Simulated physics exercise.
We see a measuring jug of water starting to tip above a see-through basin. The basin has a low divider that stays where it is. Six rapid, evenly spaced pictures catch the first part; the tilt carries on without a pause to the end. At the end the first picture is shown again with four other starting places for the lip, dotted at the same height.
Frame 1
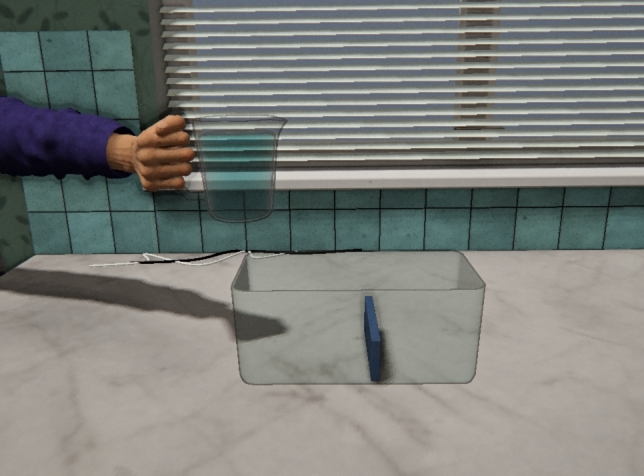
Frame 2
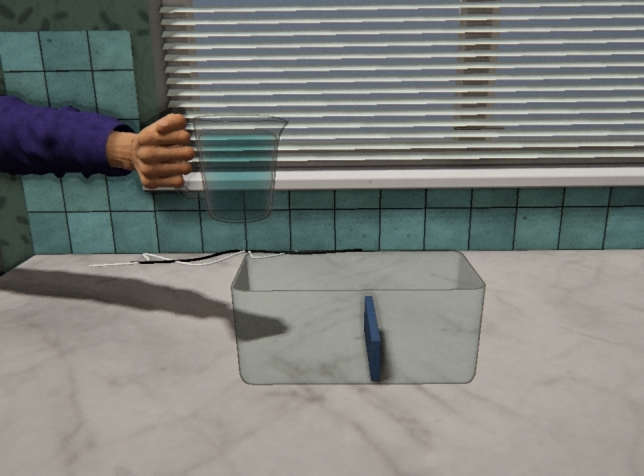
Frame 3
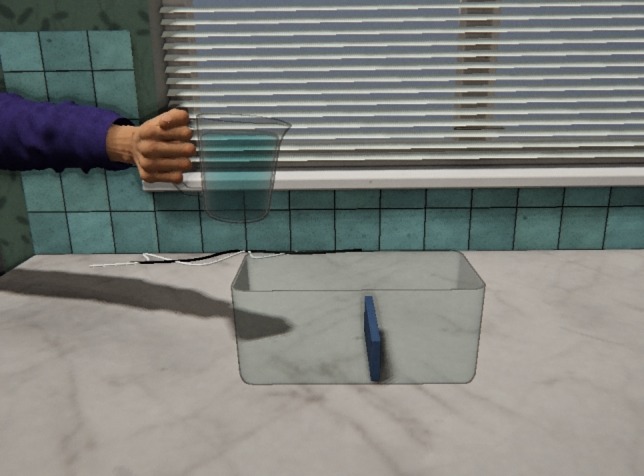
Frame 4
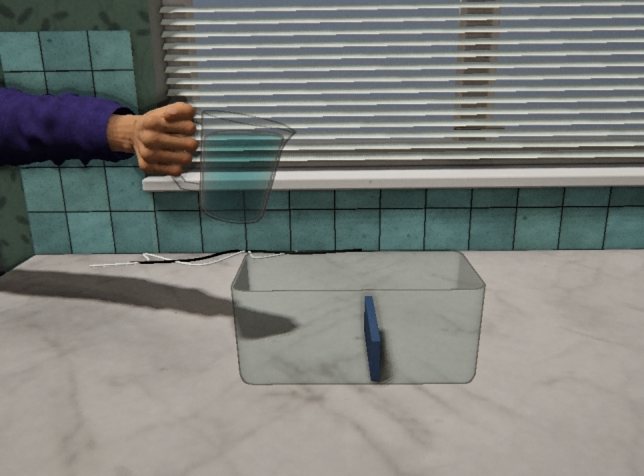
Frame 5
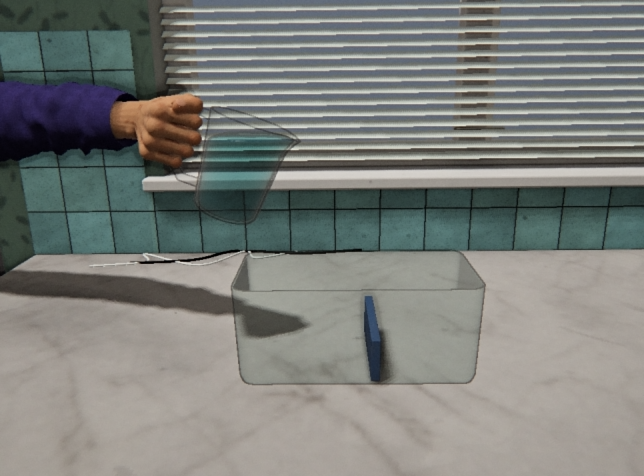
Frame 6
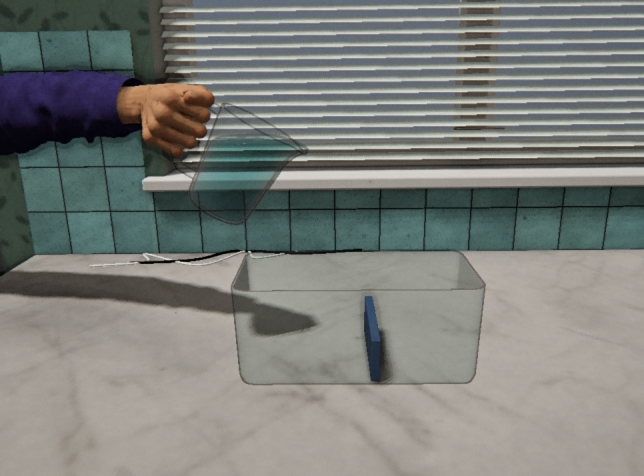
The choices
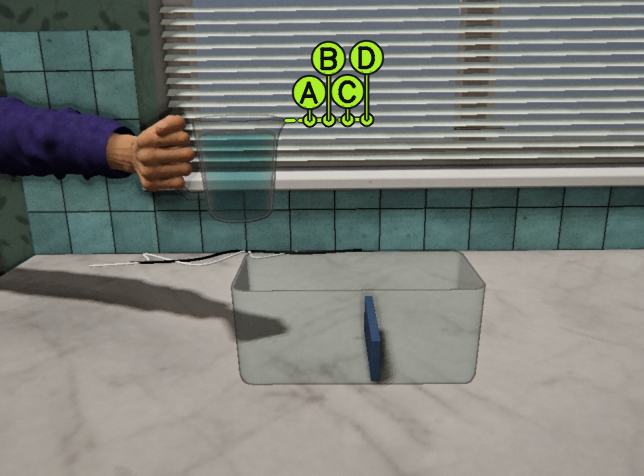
Above a clear basin on a counter, a hand gradually tilts a jug of water rightward.
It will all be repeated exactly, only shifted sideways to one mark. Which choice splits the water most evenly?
Use dot A.
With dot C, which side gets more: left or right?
The right side.
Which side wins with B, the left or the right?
The right one.
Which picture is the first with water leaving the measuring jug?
In picture 6.
In lime, A at (309, 120); B at (328, 120); C at (347, 119); D at (366, 119).
Choosing A, about 46 % ends left of the wall and 54 % right of it.
Choosing B, about 8 % ends left of the wall and 91 % right of it.
Choosing C, about 3 % ends left of the wall and 95 % right of it.
Choosing D, about 5 % ends left of the wall and 93 % right of it.
